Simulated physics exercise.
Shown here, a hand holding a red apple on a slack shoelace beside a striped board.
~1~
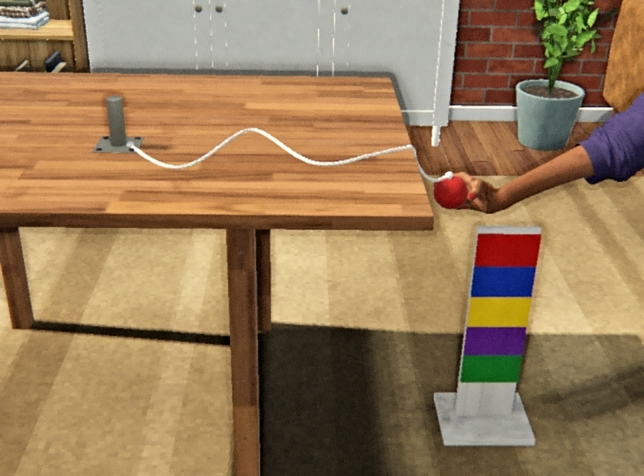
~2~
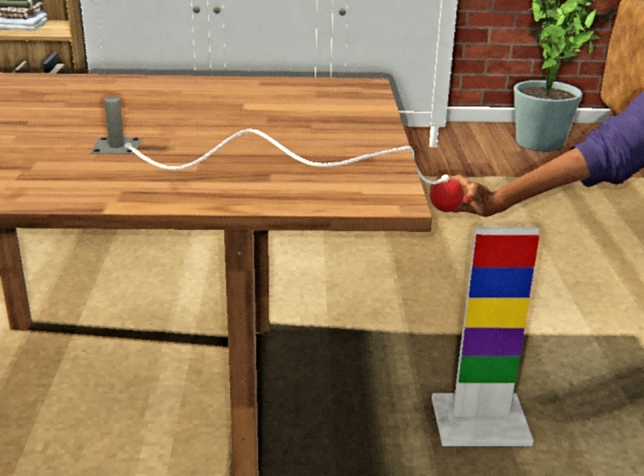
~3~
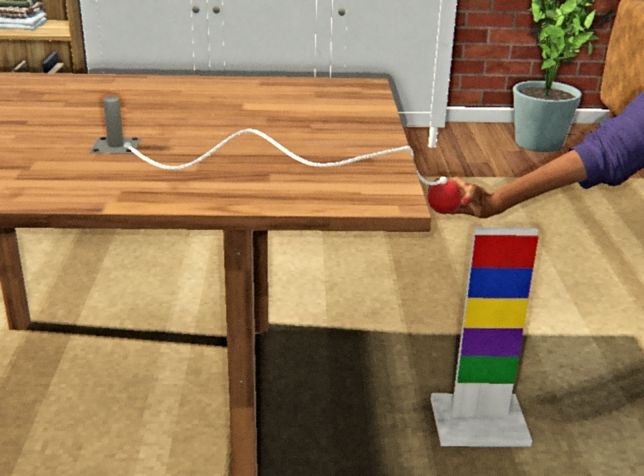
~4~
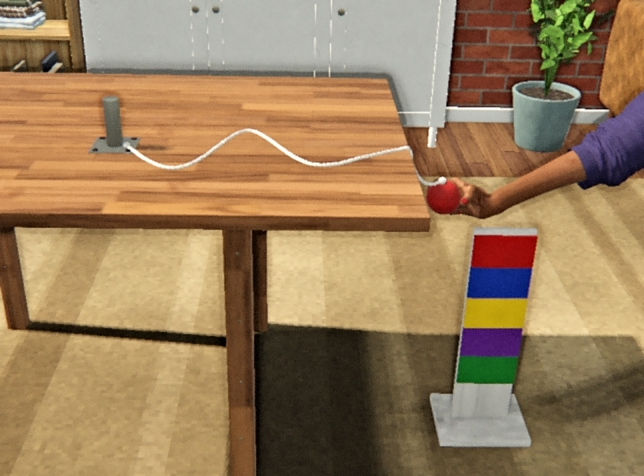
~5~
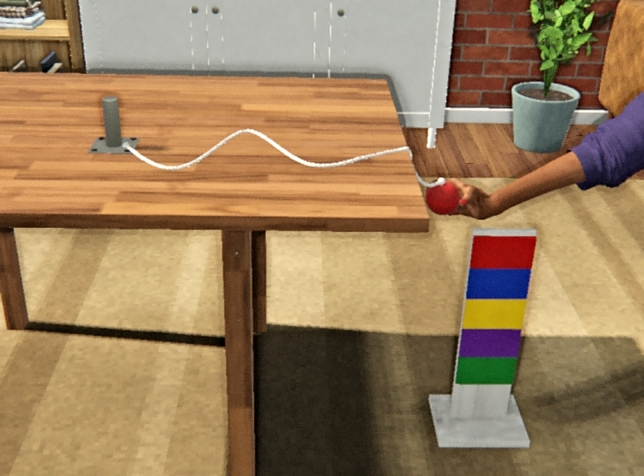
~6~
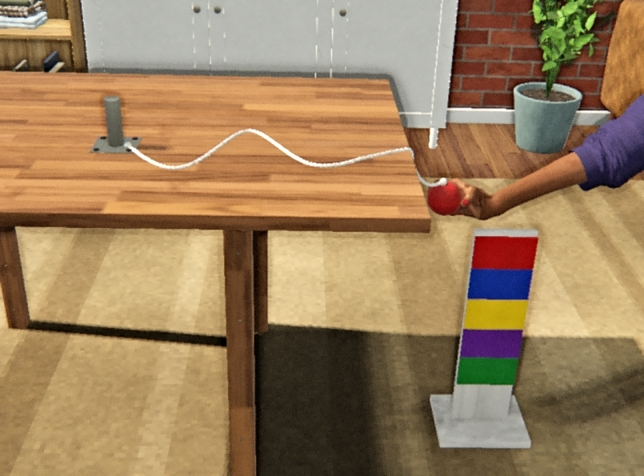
In this clip, a hand reaching in from the right holds a red ball-like object attached to a slack white cord at a wooden table's edge, beside a board with colored stripes, and almost nothing moves apart from slight shifts.
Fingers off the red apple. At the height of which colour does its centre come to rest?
Its middle rests at the purple band.
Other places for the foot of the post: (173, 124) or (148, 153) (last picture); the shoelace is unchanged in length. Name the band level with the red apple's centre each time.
Try by try: Green; green.
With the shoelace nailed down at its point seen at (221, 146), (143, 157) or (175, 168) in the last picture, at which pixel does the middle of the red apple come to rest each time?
In that order: (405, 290), (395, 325) and (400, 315).
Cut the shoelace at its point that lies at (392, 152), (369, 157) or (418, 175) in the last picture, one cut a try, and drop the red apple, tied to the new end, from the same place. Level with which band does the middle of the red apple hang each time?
In that order: Blue; red; yellow.
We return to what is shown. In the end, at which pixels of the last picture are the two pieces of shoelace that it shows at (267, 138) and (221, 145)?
At (363, 150), then (285, 148).
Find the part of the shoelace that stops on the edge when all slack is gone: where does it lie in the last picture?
It lies at about (289, 154).
Early on, apple near (375, 343); level with purple.
Midway, apple near (406, 345); level with purple.
Finally, apple near (394, 346); level with purple. The purple one.
